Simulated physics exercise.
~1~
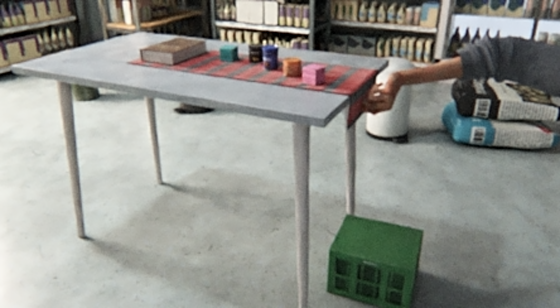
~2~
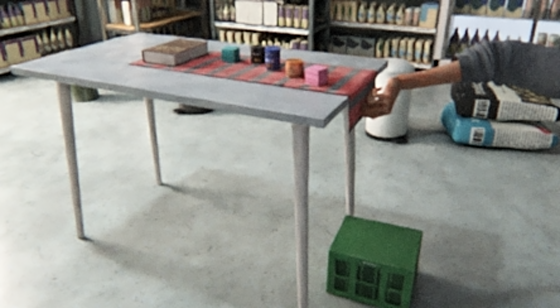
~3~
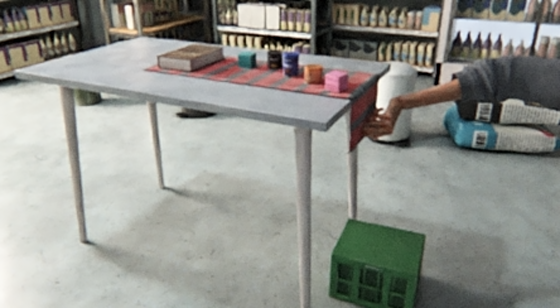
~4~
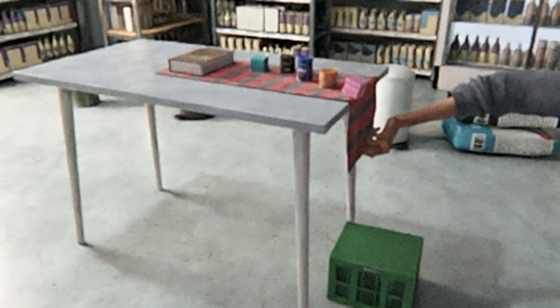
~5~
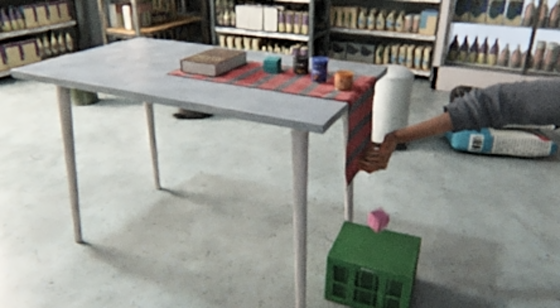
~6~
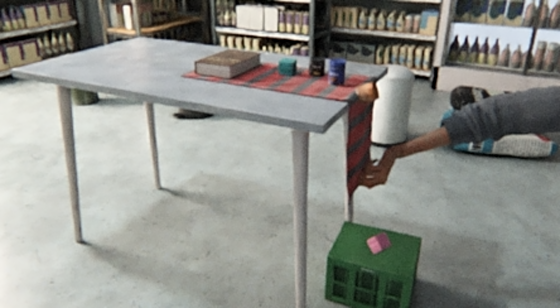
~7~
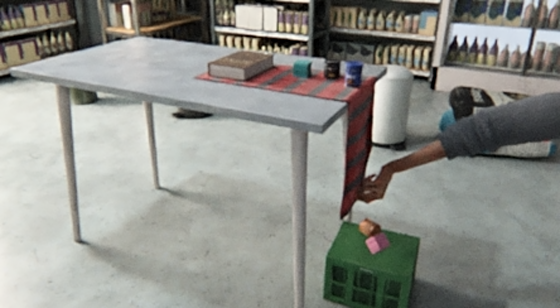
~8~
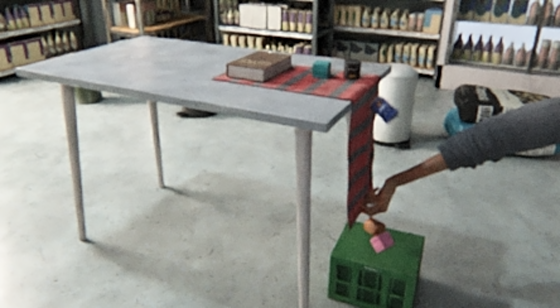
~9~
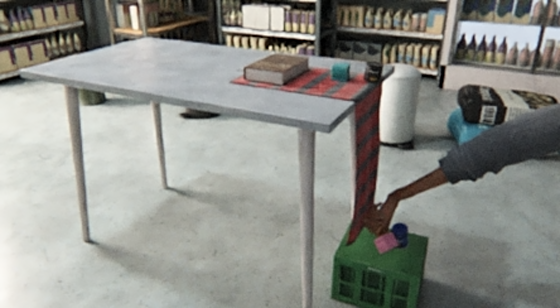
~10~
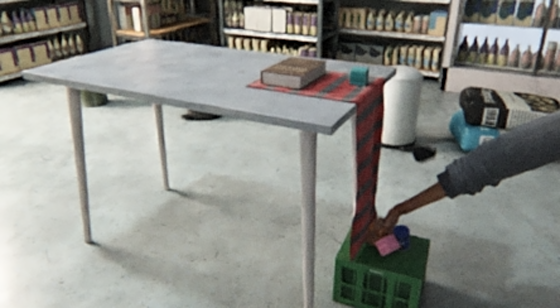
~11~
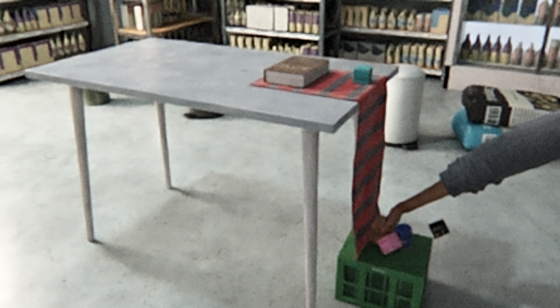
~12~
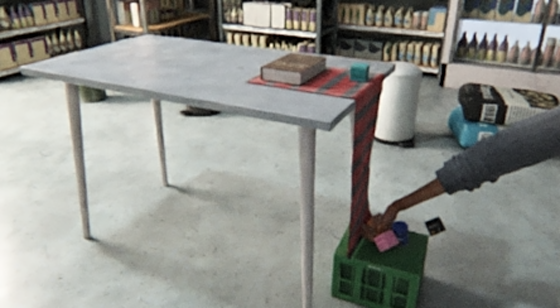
In this clip, a hand draws a red patterned cloth down over a table's right edge, carrying a pink cube, orange pot, blue can and black pot off in turn, until the cloth's end reaches a green crate, while a turquoise cube and a book remain on top.
